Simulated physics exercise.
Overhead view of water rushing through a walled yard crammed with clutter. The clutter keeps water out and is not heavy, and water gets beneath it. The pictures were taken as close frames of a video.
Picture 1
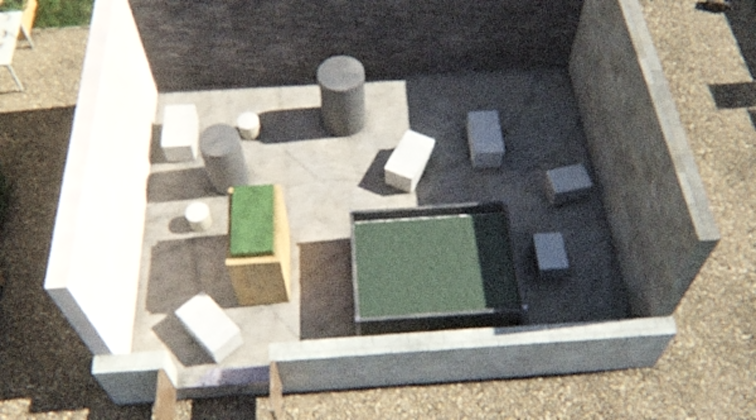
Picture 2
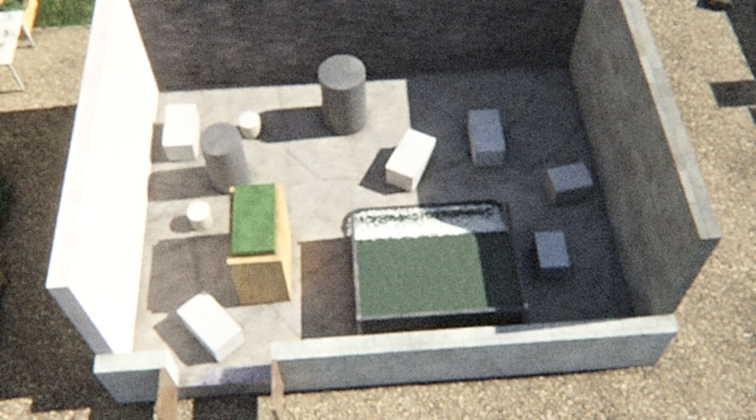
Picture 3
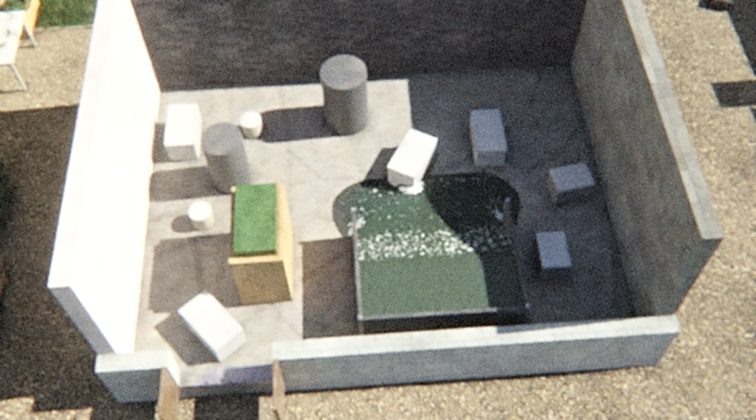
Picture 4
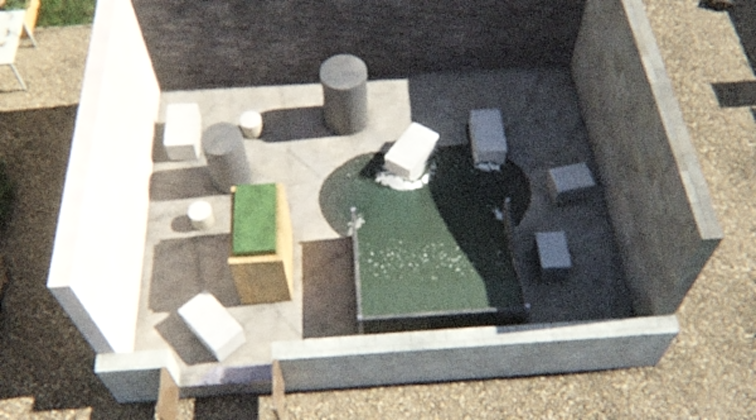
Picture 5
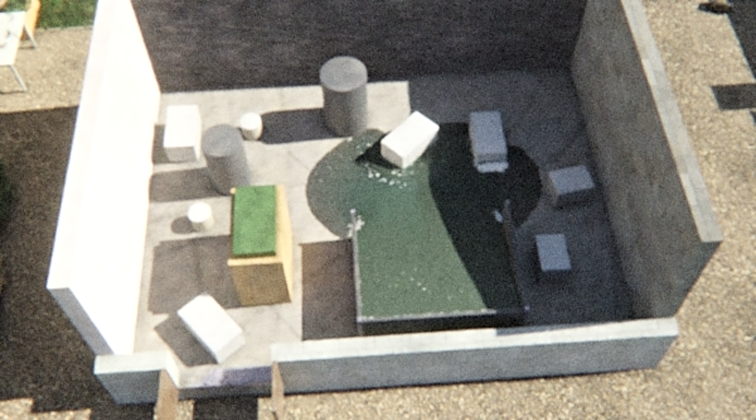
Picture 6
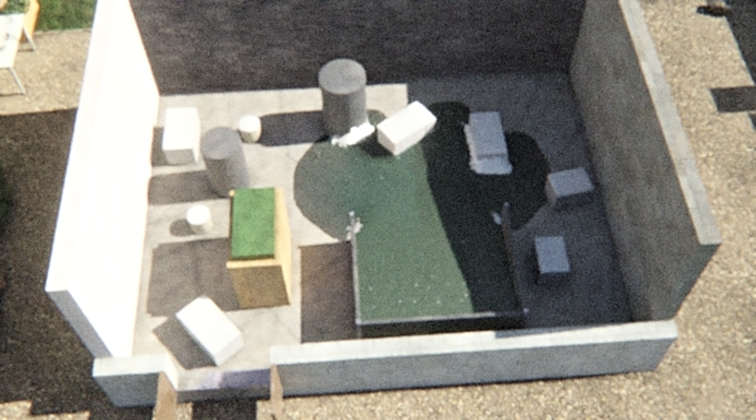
A walled yard with a pale concrete floor is seen from above, gravel lying outside its grey and white walls. Grey cylinders, pale blocks and a green-topped wooden box stand around a dark-framed tank of green water at lower centre. The water bursts over the tank's far side, foams and spreads around the blocks, nudging the nearest white one slightly backward, while the camera stays nearly still.
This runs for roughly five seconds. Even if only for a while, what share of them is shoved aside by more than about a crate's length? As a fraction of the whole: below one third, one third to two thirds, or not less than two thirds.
That share hits two thirds or goes past it.
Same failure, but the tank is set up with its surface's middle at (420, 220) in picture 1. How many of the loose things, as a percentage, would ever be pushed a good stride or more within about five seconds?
I'd put it close to 90 percent.
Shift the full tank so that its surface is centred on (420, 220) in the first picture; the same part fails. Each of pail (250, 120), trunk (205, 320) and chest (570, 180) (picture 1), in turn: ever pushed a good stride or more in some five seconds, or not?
Item one travelled far enough, item two not displaced far, item three travelled far enough.
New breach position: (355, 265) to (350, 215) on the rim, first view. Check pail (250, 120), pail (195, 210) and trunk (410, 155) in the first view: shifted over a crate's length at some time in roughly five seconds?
Taking them in order, displaced that much, less than that, less than that.
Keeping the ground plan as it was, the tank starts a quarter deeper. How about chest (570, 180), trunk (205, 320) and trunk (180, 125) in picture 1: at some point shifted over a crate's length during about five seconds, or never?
Object 1: Passed the mark. Object 2: Stayed below the mark. Object 3: Passed the mark.
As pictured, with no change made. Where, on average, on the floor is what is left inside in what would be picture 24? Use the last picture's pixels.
It comes out somewhere near (326, 197).
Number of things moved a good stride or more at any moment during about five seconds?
Total: 6.
A moment on, 1 of 8 are well off their spots; 0 afloat.
Next, 3 of 8 are well off their spots; 2 afloat.
Later, 3 of 8 are well off their spots; 3 afloat.
In the end, 6 of 8 are well off their spots, and 6 have been at some point; 5 afloat.
